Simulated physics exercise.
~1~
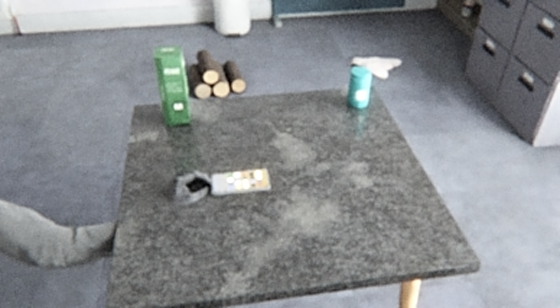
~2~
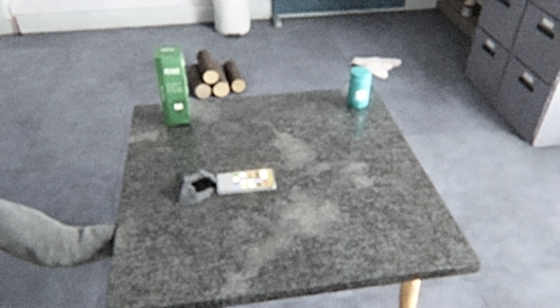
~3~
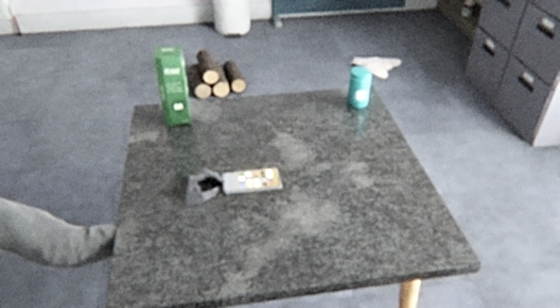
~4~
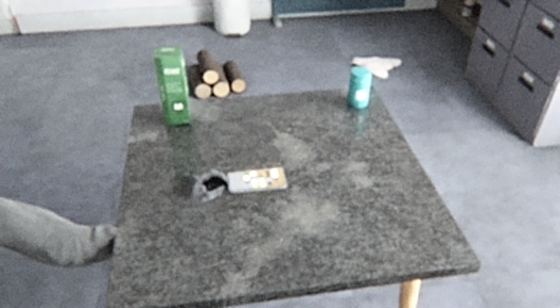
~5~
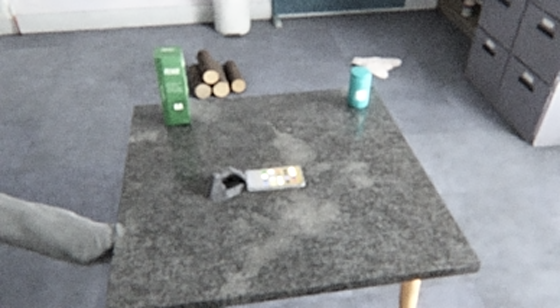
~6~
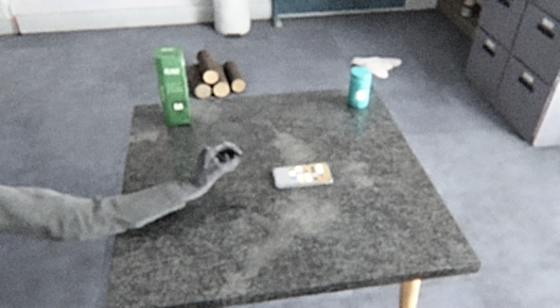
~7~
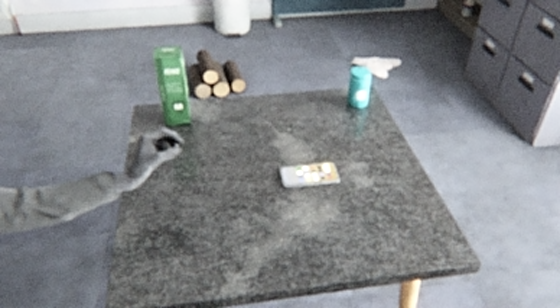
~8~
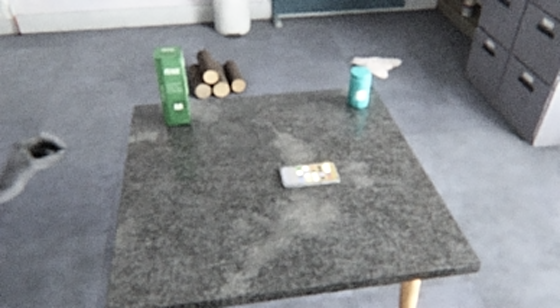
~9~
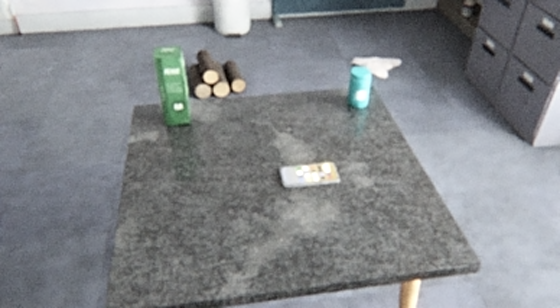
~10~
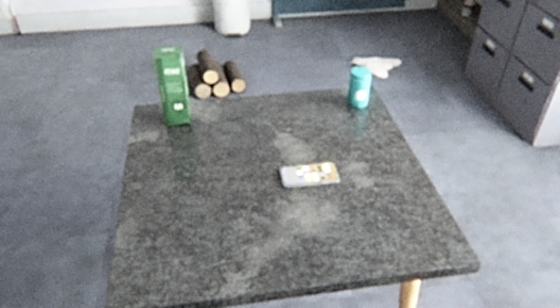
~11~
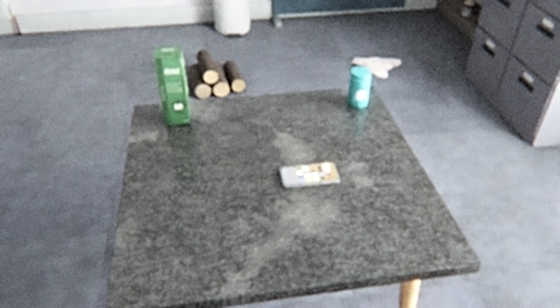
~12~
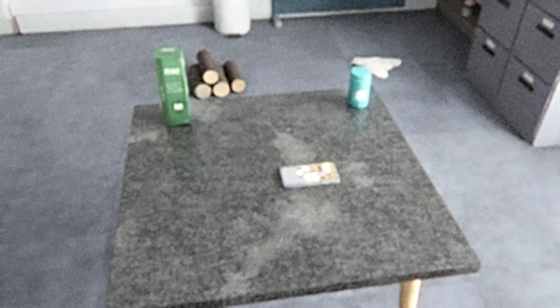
A grey-sleeved arm slowly pushed a small phone to the right across a dark speckled table, then let go and pulled back out of view on the left, while the phone slid slightly farther and came to rest still on the table.
